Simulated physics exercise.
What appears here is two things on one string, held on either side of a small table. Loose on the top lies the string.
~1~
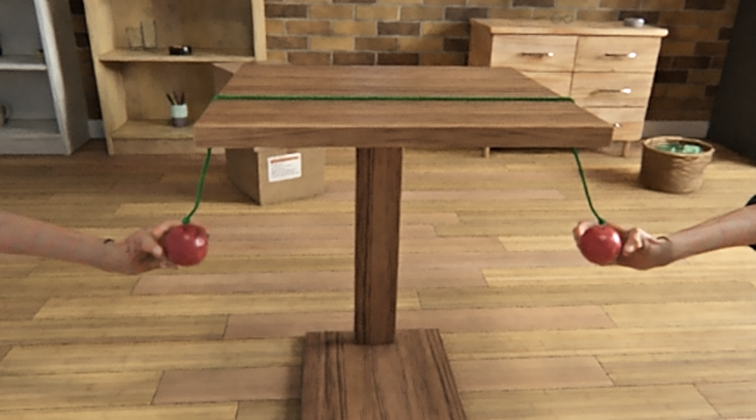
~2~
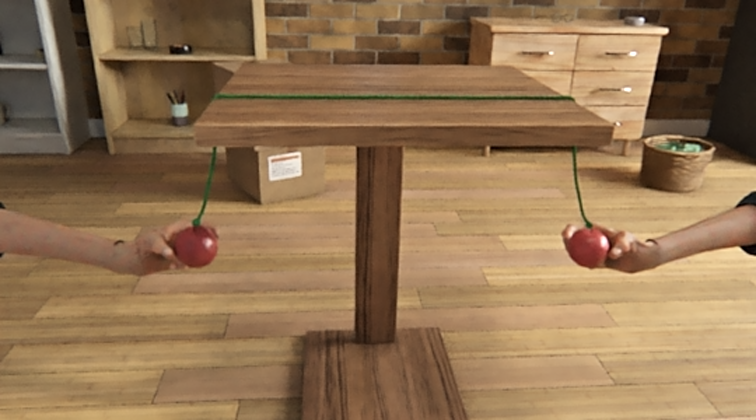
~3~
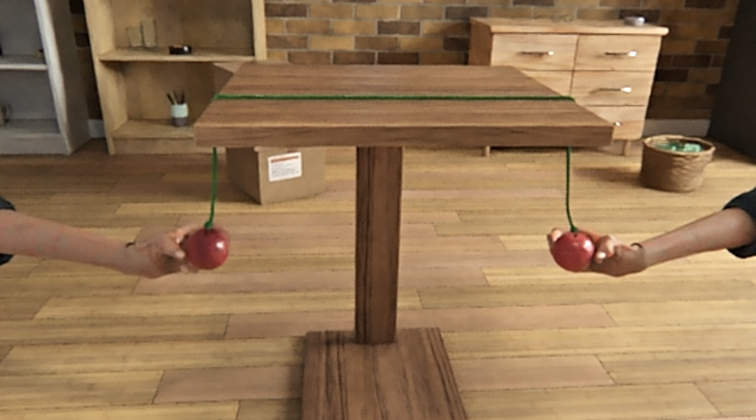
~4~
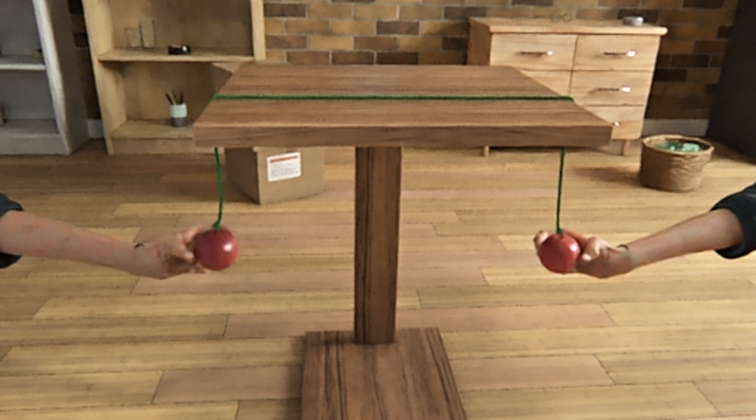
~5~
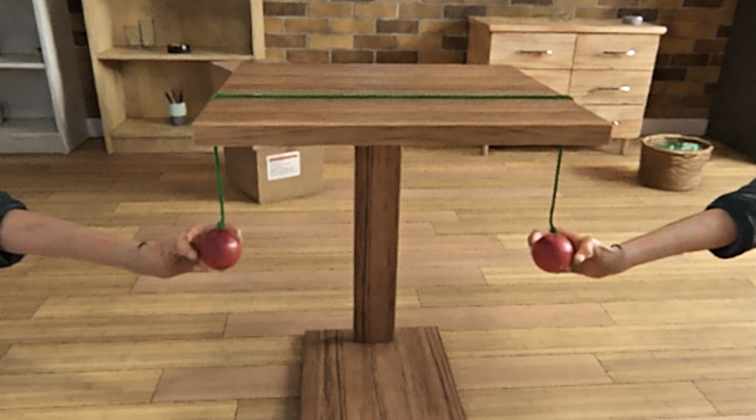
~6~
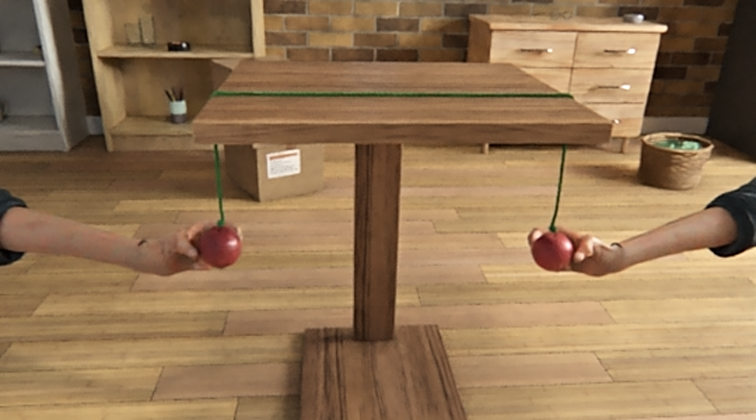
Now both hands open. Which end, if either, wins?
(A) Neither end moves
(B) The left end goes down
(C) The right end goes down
Neither end moves (A).
Then, 0.18 s later than the last view, left apple where it was near (222, 249); right apple where it was near (551, 252).
Then, 0.48 s later than the last view, left apple where it was near (229, 249); right apple where it was near (543, 253).
Then, 1.28 s later than the last view, left apple where it was near (225, 249); right apple where it was near (549, 253).
Finally, left apple where it was near (223, 249); right apple where it was near (547, 253). The string hangs still.
